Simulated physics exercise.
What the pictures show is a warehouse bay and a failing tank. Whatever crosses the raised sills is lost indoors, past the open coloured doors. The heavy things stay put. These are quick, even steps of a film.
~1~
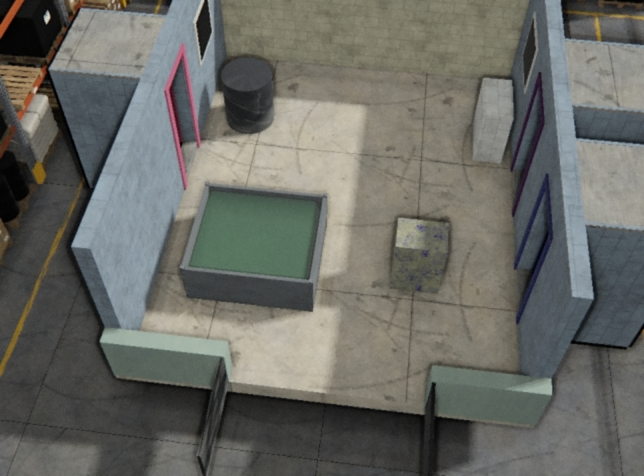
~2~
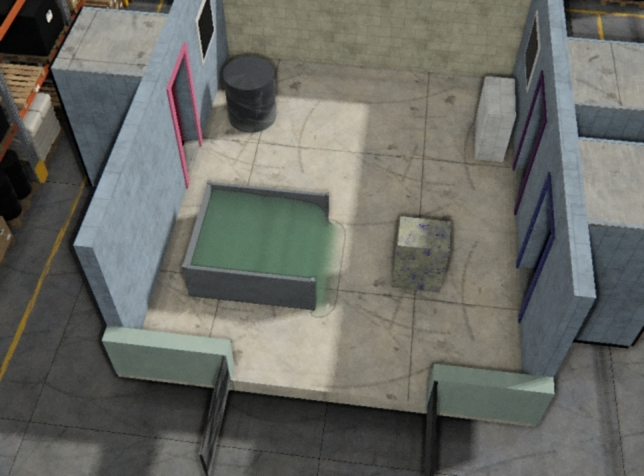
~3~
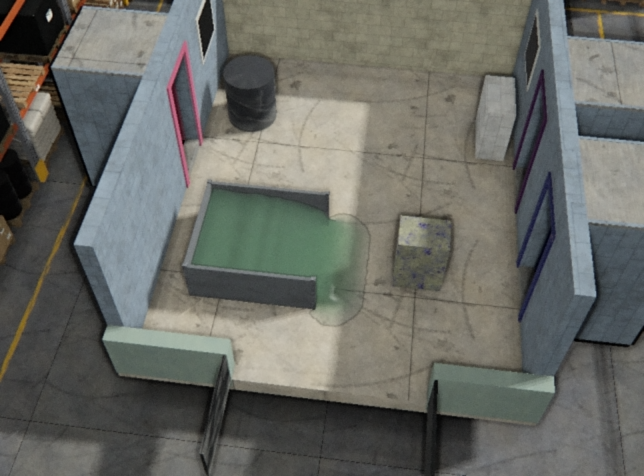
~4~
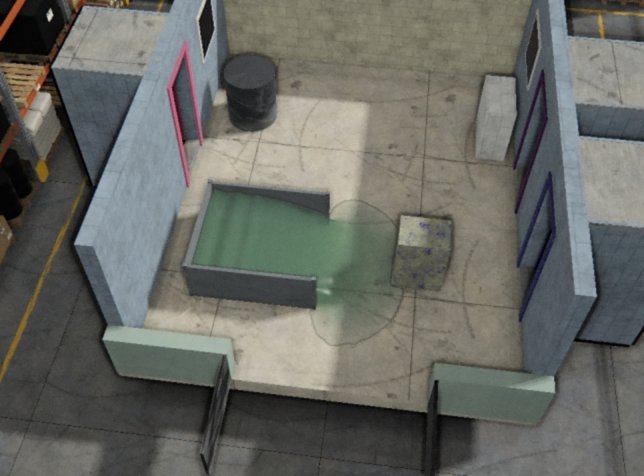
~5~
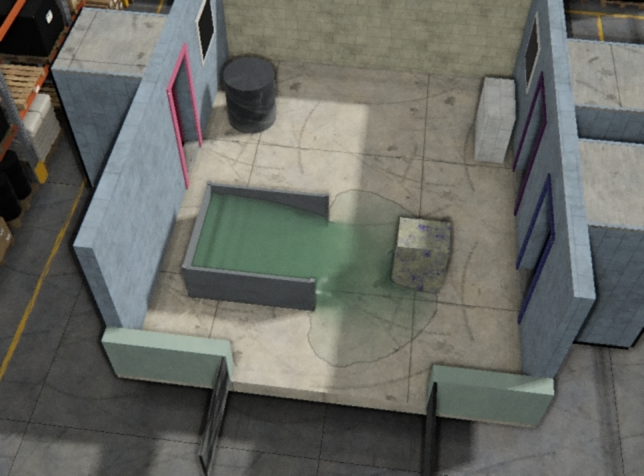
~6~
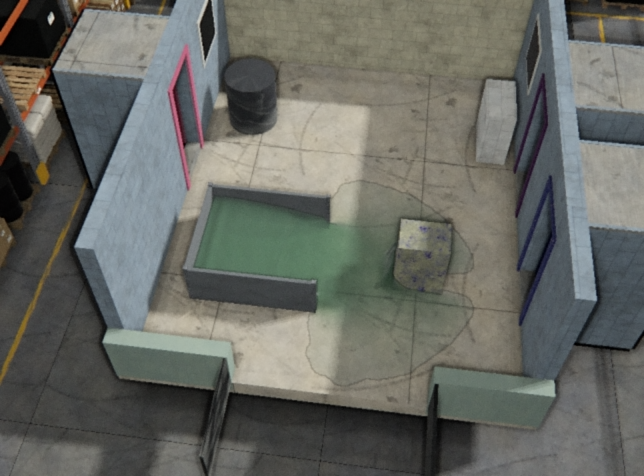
Warehouse bay with an open grey tank losing its right side, green water pouring out and spreading rightward across the floor around a block.
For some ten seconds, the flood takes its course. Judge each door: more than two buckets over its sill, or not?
Purple door - over two buckets; pink door - two buckets or less; blue door - over two buckets.
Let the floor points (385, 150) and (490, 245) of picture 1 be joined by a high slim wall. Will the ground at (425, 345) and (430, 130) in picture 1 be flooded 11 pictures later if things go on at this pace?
Note: Point one drenched, point two left unsoaked.
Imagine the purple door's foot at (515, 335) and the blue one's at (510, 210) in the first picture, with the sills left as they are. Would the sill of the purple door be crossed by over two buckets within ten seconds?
Result for purple: It breaks the limit.
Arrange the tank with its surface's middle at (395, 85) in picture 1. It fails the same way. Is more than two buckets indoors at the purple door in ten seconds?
Then - purple door comes in short.
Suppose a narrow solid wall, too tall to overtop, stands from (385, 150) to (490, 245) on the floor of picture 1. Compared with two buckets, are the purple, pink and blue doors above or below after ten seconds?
Going through them in order, the purple door remains below the mark, the pink door remains below the mark and the blue door gets past the mark.
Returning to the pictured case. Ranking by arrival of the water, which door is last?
Result: The door marked pink.
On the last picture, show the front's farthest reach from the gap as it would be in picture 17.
Roughly at (511, 115).
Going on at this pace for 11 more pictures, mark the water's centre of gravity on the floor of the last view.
The water centres close to (389, 268).
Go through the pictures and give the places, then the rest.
In the first picture, the open tank at (257, 234) is whole and still.
In the second picture, the front is at (315, 314), out from the gap at (318, 257).
In the third picture, water pours out at (319, 257) and has run to (342, 319).
In the fourth picture, water pours out at (319, 258) and has run to (369, 332).
In the fifth picture, the front is at (429, 311), out from the gap at (318, 260).
In the sixth picture, the front is at (466, 313), out from the gap at (319, 261).
A moment on, water covers 35 % of the floor; the purple door wet at the sill, nothing in, the pink door not reached, the blue door under two buckets in.
Next, water covers 40 % of the floor; the purple door over two buckets in, the pink door not reached, the blue door under two buckets in.
Then, water covers 50 % of the floor; the purple door over two buckets in, the pink door not reached, the blue door over two buckets in.
Later, water covers 65 % of the floor; the purple door far over two buckets in, the pink door not reached, the blue door over two buckets in.
In the end, water covers 85 % of the floor; the purple door far over two buckets in, the pink door wet at the sill, nothing in, the blue door over two buckets in.
